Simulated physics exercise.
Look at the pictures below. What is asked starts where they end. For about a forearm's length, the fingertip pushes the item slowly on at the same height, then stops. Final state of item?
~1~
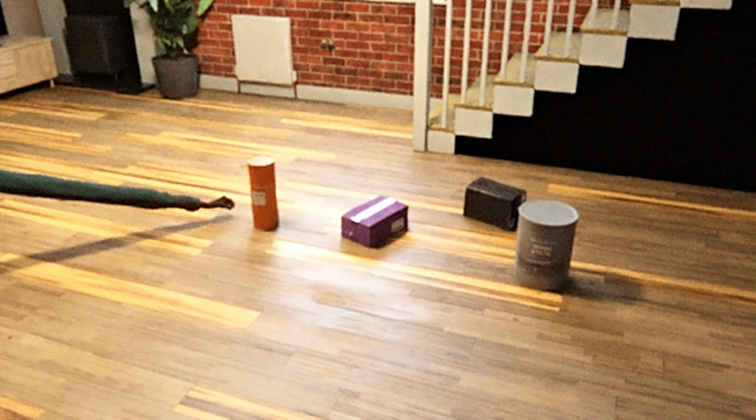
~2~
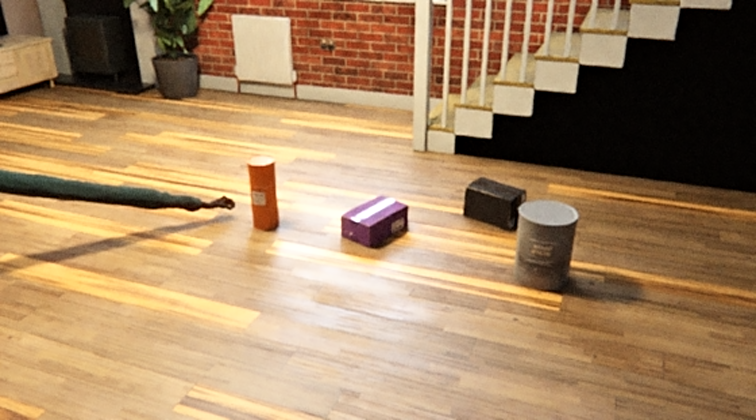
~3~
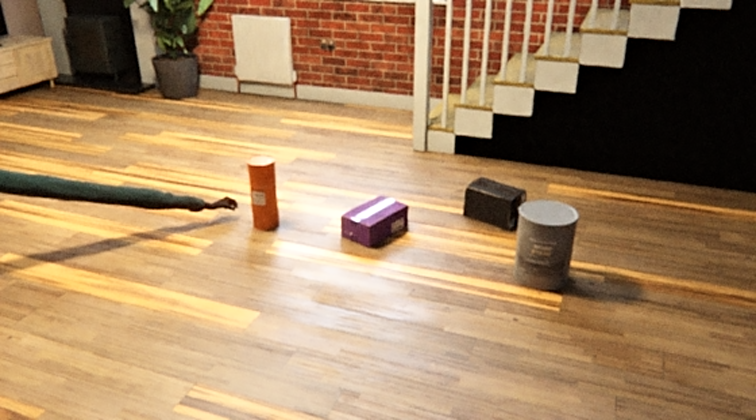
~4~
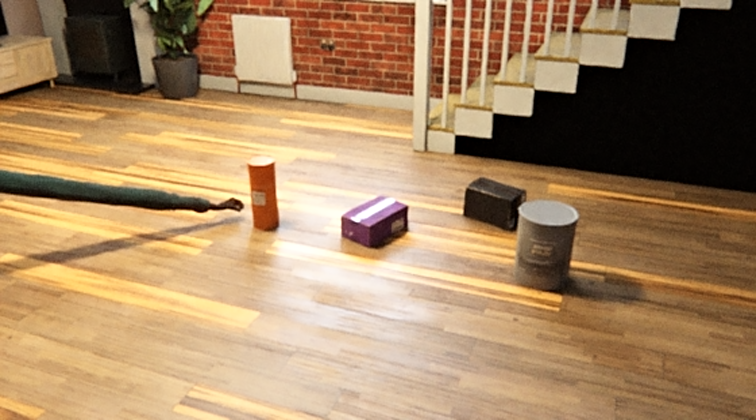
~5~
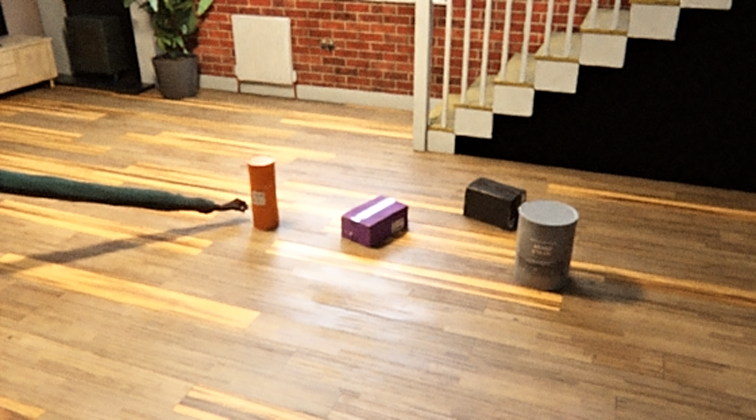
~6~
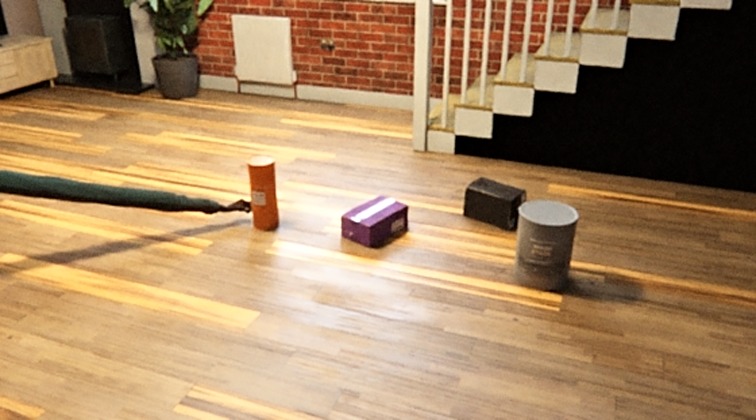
Pretty sure it ends up still on its base once things settle.
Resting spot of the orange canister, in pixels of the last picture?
The object finishes roughly at pixel (321, 203).
Then, 0.20 s after the last picture, orange canister slid a little near (274, 194).
Then, 0.50 s after the last picture, orange canister slid about its own width near (292, 197).
Then, 0.70 s after the last picture, orange canister slid well along near (304, 200).
Then, 0.90 s after the last picture, orange canister slid well along near (317, 202).
At rest, moved from the start, orange canister. Seen from the same camera at the end, orange canister near (321, 203).
